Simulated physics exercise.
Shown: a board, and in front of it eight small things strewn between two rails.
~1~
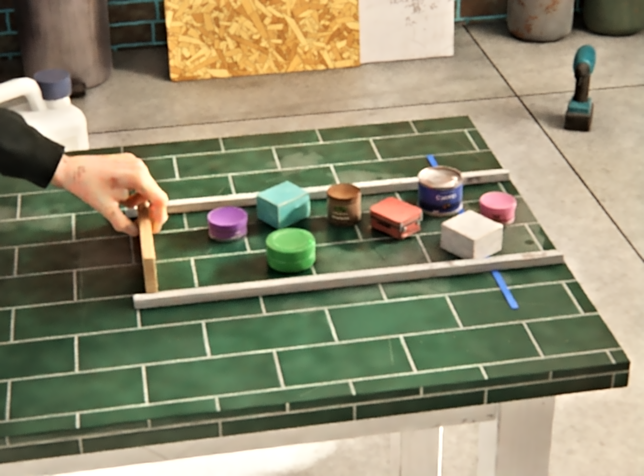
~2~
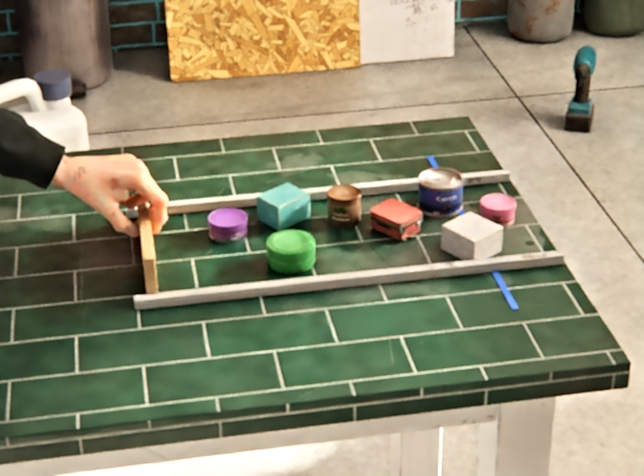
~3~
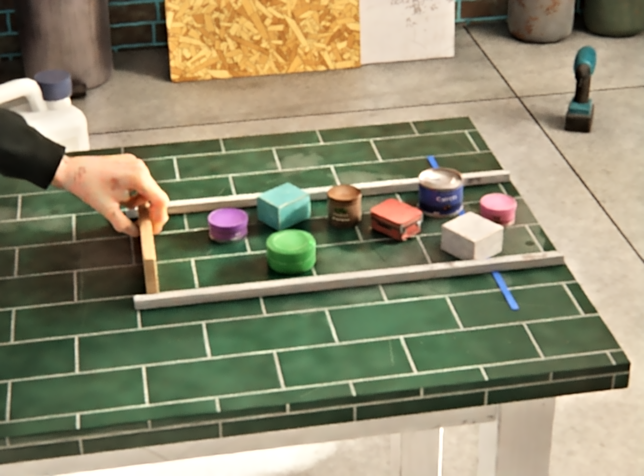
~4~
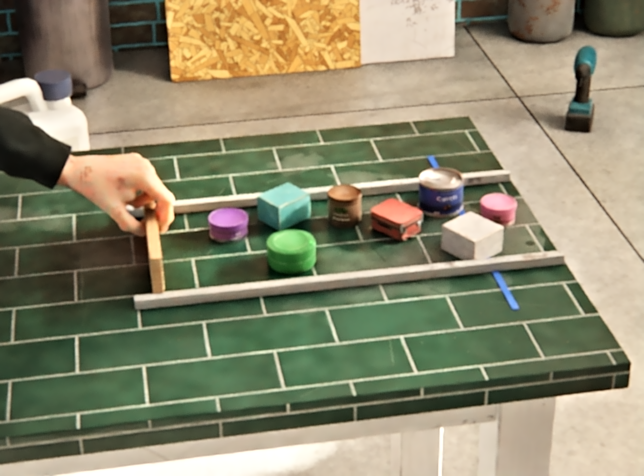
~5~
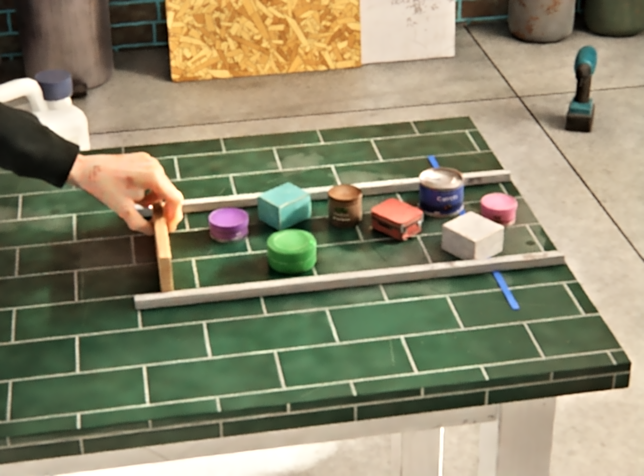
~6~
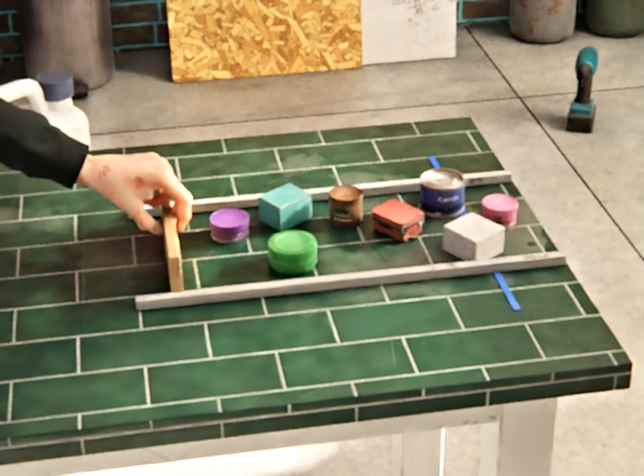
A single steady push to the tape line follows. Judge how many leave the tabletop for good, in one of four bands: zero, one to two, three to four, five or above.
That falls in the band one to two.
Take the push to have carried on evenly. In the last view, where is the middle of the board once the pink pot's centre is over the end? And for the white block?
(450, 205) and (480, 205), more or less.
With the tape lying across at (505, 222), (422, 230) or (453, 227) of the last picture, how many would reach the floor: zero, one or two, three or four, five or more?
In turn: 5 or more, not one, 1 or 2.
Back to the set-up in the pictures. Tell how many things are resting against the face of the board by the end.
3.
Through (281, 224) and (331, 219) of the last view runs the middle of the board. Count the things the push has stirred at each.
By then 3, and 5.
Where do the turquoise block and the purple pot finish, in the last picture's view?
In order, first (470, 184), then (485, 211).
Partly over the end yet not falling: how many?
The count is 2.
Soon after, none off yet; pink pot at rest near (500, 211); white block at rest near (474, 239); blue pot at rest near (442, 193).
After that, none off yet; pink pot displaced a little near (514, 209); white block displaced about its own width near (505, 239); blue pot displaced about its own width near (495, 186).
In the end, the number that fall off is one or two; gone, blue pot and pink pot.
